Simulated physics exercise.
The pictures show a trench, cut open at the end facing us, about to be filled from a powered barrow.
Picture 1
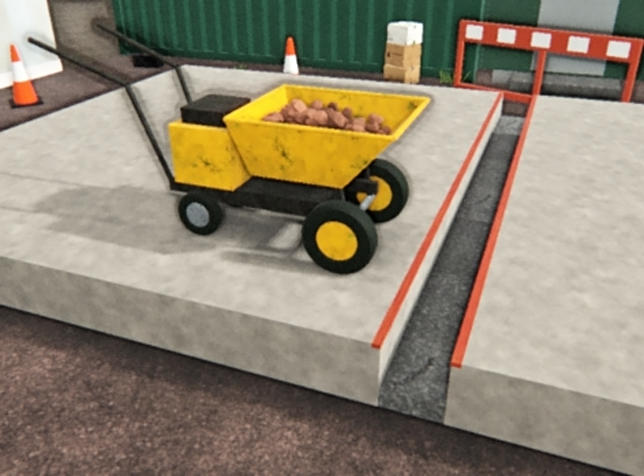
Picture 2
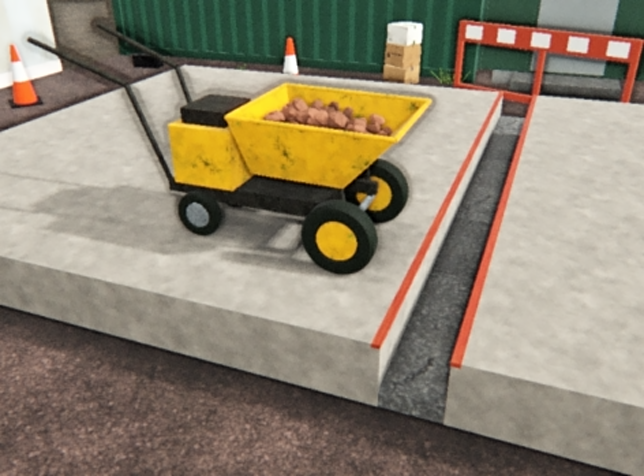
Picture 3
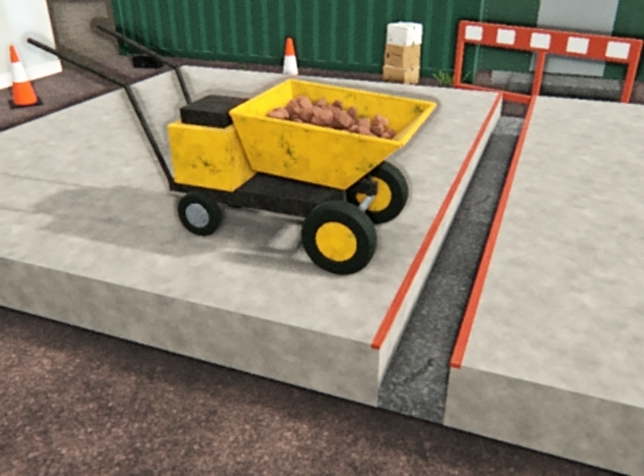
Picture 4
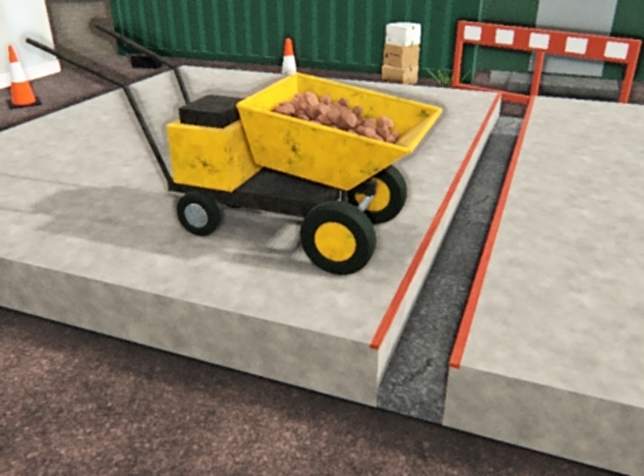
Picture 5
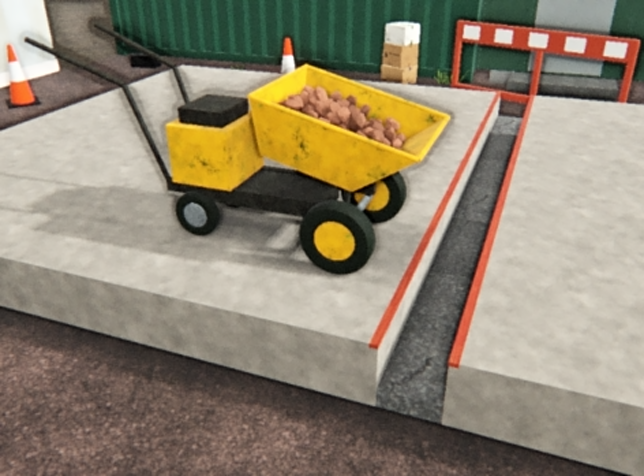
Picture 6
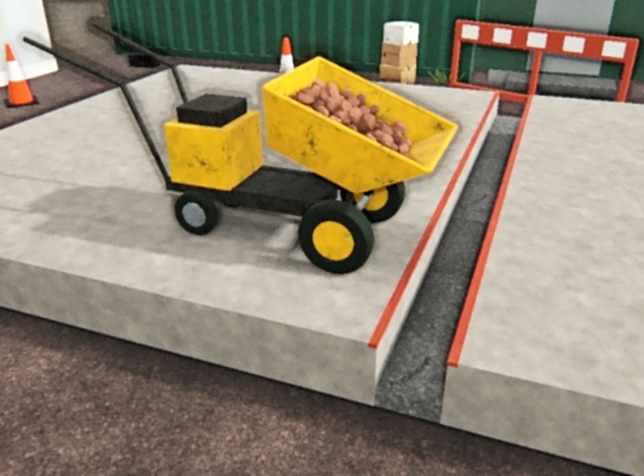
In this clip, a yellow powered barrow loaded with reddish-brown rubble stands on a concrete slab beside a narrow, red-edged trench, and its skip gradually tilts forward to the right while the wheels stay in place.
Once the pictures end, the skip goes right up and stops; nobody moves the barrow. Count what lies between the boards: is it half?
It catches under half.
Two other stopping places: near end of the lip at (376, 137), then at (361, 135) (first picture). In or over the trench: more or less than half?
At the first place most of it, at the second over half.
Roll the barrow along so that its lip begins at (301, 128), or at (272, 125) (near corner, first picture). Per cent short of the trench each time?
Near 20 % and 40 %.
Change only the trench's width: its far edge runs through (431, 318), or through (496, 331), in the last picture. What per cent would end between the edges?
First some 0, then 90 per cent.
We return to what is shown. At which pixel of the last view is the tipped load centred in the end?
Close to (503, 264).
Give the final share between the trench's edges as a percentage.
Some 20 per cent.
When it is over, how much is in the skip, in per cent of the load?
Some 25 per cent.
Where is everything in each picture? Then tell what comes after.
In the first picture, lip of the skip (393, 139), level; top of the load (309, 129), lumps of rubble; first edge of the trench (393, 309); far edge (468, 325), the trench under half as wide as the skip, and about as deep as wide.
In the second picture, lip of the skip (395, 141), tipped barely; top of the load (315, 115).
In the third picture, lip of the skip (401, 145), tipped barely; top of the load (307, 117).
In the fourth picture, lip of the skip (408, 151), tipped a little; top of the load (313, 113).
In the fifth picture, lip of the skip (418, 160), tipped a little; top of the load (322, 109).
In the sixth picture, lip of the skip (428, 172), tipped clearly; top of the load (319, 106); first edge of the trench (390, 309); far edge (464, 325).
Just after the last frame, skip tipped steeply; every one in the skip.
A moment on, skip tipped right over; the larger part in the skip; just a few in or heaped over the trench; roughly a quarter beyond it.
Further on, skip tipped right over; roughly a third in the skip; about a tenth in or heaped over the trench; roughly half beyond it.
When it is over, skip tipped right over; roughly a quarter in the skip; roughly a quarter in or heaped over the trench; roughly half beyond it.
